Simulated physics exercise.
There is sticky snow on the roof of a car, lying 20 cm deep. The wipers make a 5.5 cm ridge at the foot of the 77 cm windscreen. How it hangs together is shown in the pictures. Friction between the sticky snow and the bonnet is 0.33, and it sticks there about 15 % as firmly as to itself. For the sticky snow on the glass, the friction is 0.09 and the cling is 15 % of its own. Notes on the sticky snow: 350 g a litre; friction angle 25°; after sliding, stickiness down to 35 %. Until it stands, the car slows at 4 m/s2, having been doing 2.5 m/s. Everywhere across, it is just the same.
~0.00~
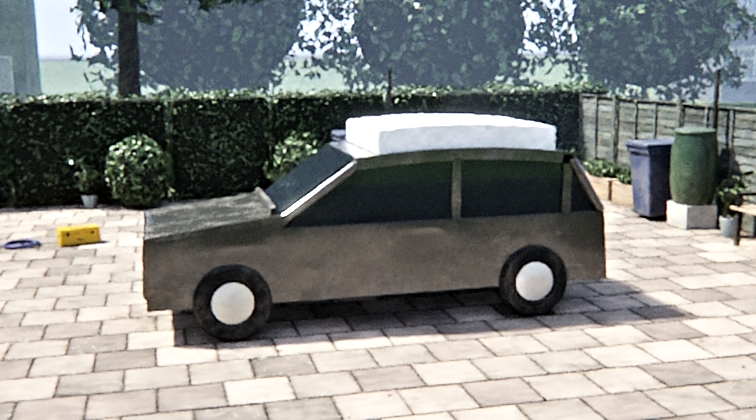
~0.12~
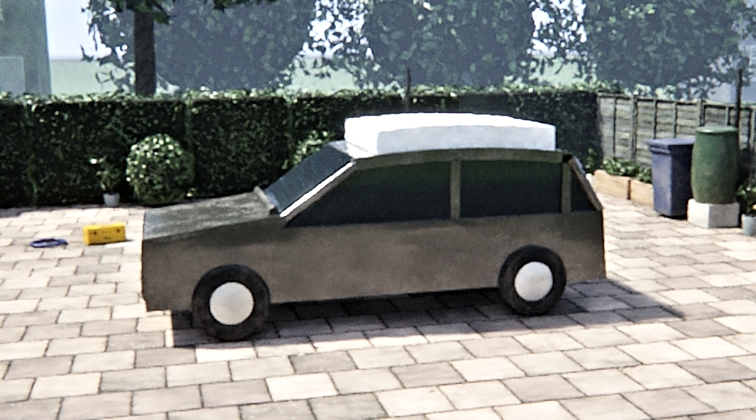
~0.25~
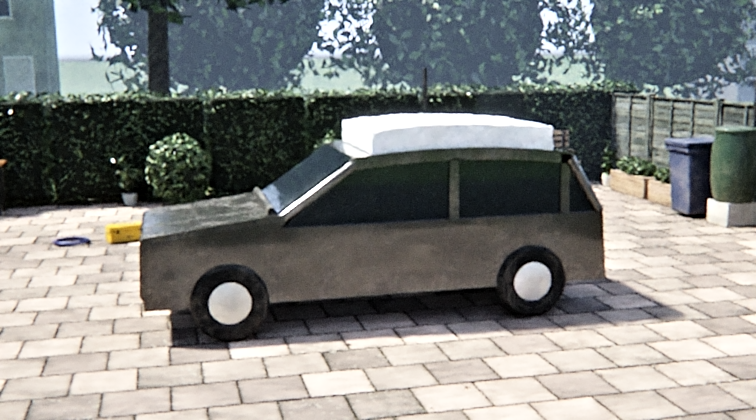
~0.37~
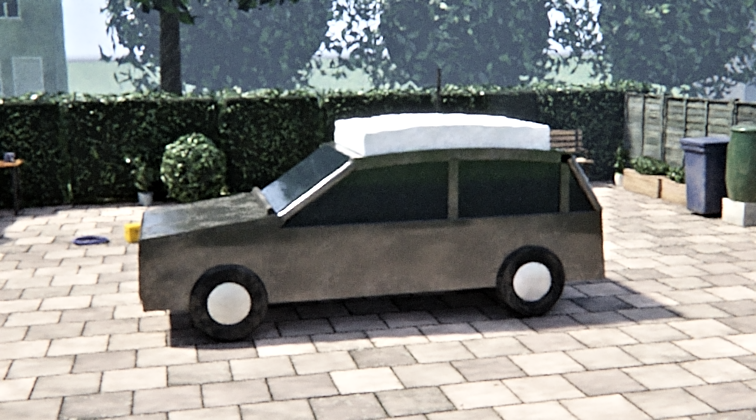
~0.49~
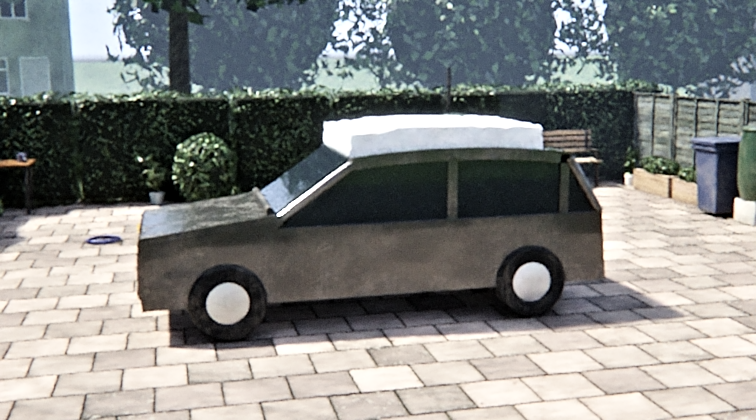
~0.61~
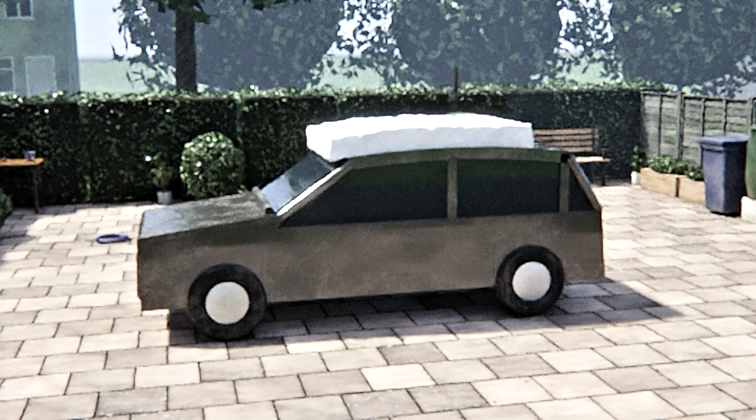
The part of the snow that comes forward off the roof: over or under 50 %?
Result: Forward part off the roof goes past the 50 % mark.
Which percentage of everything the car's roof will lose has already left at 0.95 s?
Roughly 50 percent.
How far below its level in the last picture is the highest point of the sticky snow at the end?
The gap comes to roughly 0 centimetres.
After 0.95 s, 58 % of the snow is on the roof, 31 % on the glass, 10 % on the bonnet and none has gone off the nose.
After 1.34 s, 40 % of the snow is on the roof, 22 % on the glass, 38 % on the bonnet and none has gone off the nose.
After 1.73 s, 31 % of the snow is on the roof, 17 % on the glass, 47 % on the bonnet and 5 % has gone off the nose.
After 2.12 s, 27 % of the snow is on the roof, 18 % on the glass, 42 % on the bonnet and 14 % has gone off the nose.
After 3.50 s, at the end, 23 % of the snow is on the roof, 21 % on the glass, 39 % on the bonnet and 17 % has gone off the nose.
